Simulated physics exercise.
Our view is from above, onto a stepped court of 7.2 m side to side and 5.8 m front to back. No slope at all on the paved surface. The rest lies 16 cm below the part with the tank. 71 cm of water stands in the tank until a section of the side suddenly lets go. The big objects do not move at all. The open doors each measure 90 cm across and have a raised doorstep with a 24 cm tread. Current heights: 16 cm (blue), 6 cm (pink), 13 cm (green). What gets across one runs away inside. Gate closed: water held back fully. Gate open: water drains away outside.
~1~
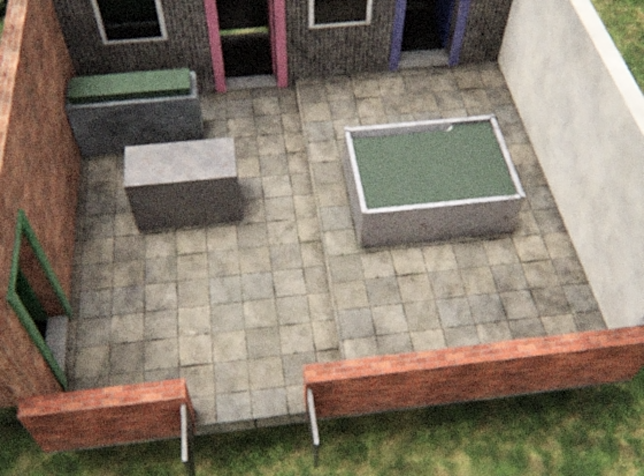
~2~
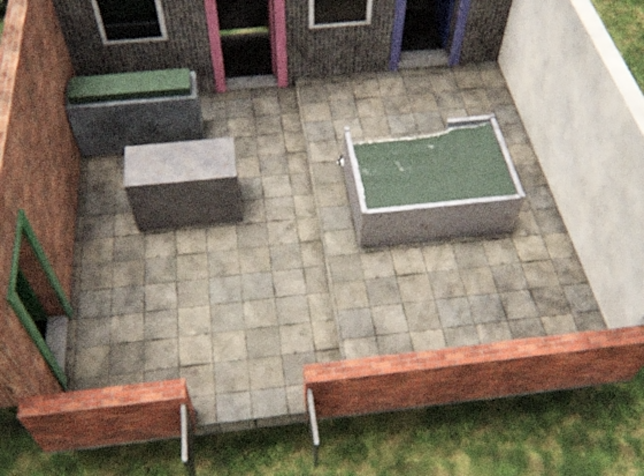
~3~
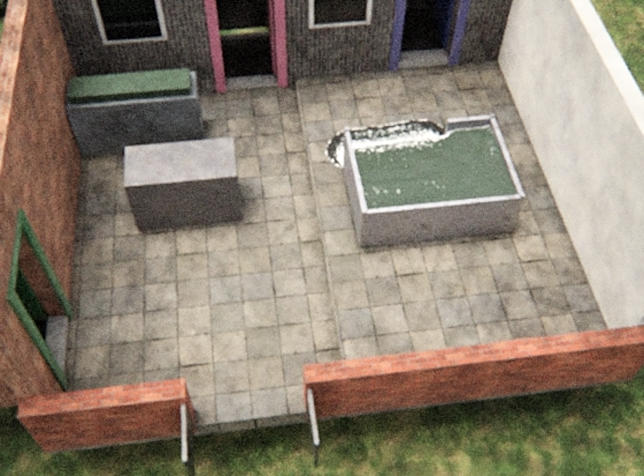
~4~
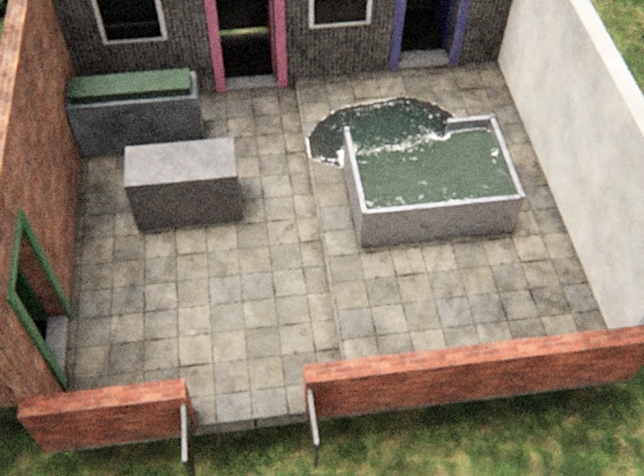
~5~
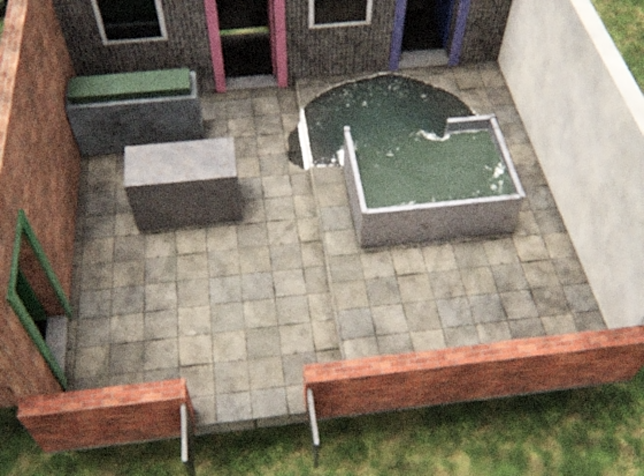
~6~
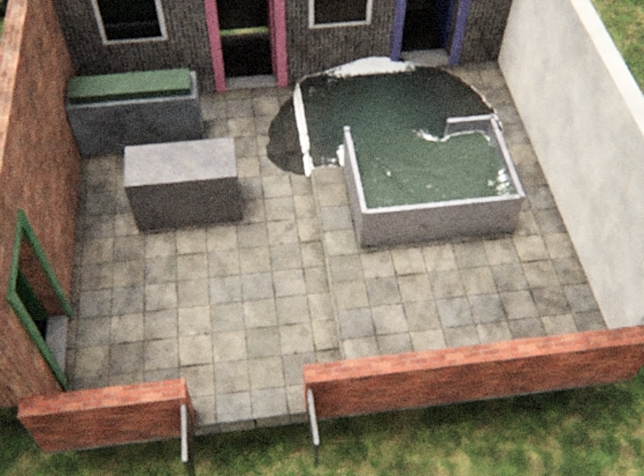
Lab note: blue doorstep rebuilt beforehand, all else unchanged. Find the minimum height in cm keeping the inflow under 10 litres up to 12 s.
Minimum height: About 29 cm.
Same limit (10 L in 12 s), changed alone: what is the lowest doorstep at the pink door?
The pink one would have to be about 19 cm high.
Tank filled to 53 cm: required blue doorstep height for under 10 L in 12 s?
Roughly 21 centimetres.
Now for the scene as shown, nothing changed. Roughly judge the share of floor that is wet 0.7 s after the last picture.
Wet share: Around 20 %.
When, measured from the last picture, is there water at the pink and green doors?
Times: Pink 0.3 s, green 4.0 s.
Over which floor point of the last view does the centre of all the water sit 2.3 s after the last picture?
The water's centre is at about (352, 130).
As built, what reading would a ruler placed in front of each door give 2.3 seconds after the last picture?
Reading in centimetres: Blue = 19, pink = 12, green = 0.
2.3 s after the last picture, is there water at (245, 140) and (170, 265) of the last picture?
In turn: Flooded, not reached.
Then, 0.7 s after the last picture water covers 20 % of the floor, deepest (43 cm) near (349, 81); 31 cm at the blue door, 29 litres in over its 16 cm doorstep.
Then, 2.3 s after the last picture water covers 35 % of the floor, deepest (43 cm) near (107, 109); 19 cm at the blue door, 94 litres in over its 16 cm doorstep.
Then, 11.3 s after the last picture water covers 95 % of the floor, deepest (11 cm) near (62, 423); 4 cm at the blue door, 99 litres in over its 16 cm doorstep.
At the blue door as built, the water peaked near 31 cm, 0.7 s after the last picture.
Run again over the same 12 s with other heights there, 24 litres in over 25 cm, 2 litres over 34 cm. The limit of 10 litres is kept from about 29 cm up.
